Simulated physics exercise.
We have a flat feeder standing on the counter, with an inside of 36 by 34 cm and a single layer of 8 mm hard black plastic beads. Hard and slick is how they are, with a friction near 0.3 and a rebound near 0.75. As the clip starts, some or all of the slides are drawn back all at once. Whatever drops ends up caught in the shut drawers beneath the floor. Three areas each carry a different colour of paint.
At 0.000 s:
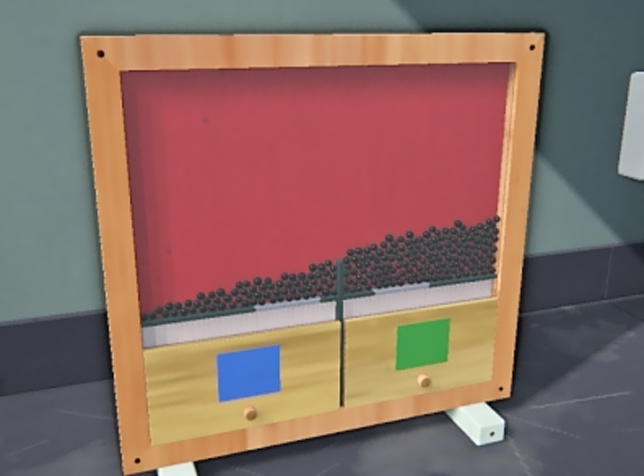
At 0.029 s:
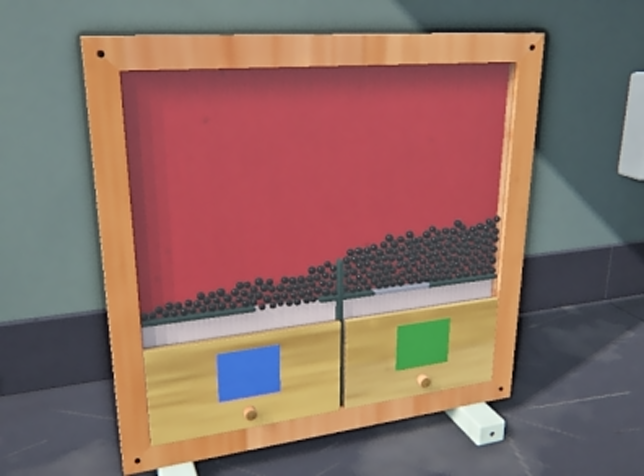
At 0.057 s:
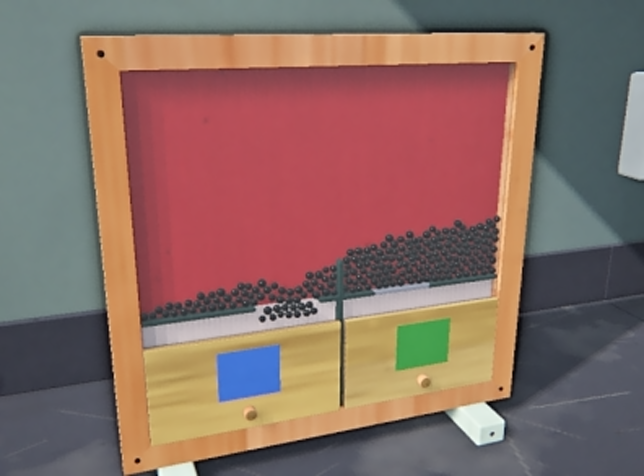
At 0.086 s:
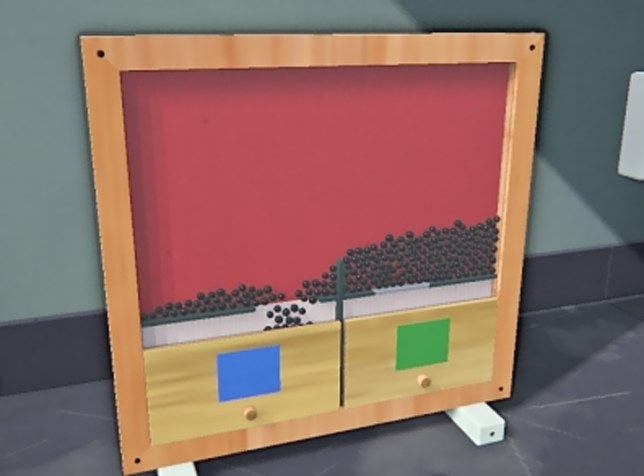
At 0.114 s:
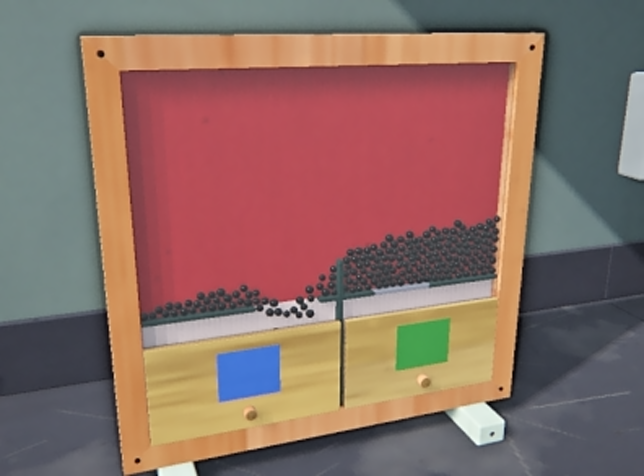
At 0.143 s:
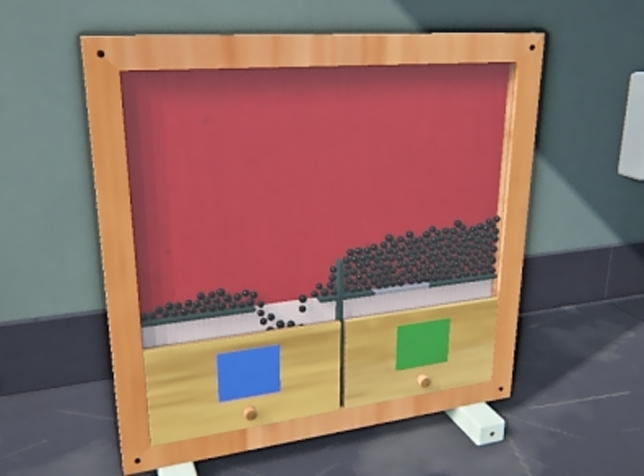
On the counter, a slide disappears and black beads drop behind the blue-marked left panel.
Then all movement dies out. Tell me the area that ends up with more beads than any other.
The area marked red.
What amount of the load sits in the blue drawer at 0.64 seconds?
Around 20 per cent.
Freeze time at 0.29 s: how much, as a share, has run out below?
Fraction out below at that moment: Near 20 per cent.
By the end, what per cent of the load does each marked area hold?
So red store ends with 80, blue drawer with 20, and green drawer with 0.
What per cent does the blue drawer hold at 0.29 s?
Roughly 20 %.
After 0.29 s, 20 % are out; red 80 %, blue 20 %.
After 0.64 s, 20 % are out; red 80 %, blue 20 %.
After 1.34 s, 20 % are out; red 80 %, blue 20 %.
All still by 1.5 s, 20 % are out; red 80 %, blue 20 %, green 0 %.
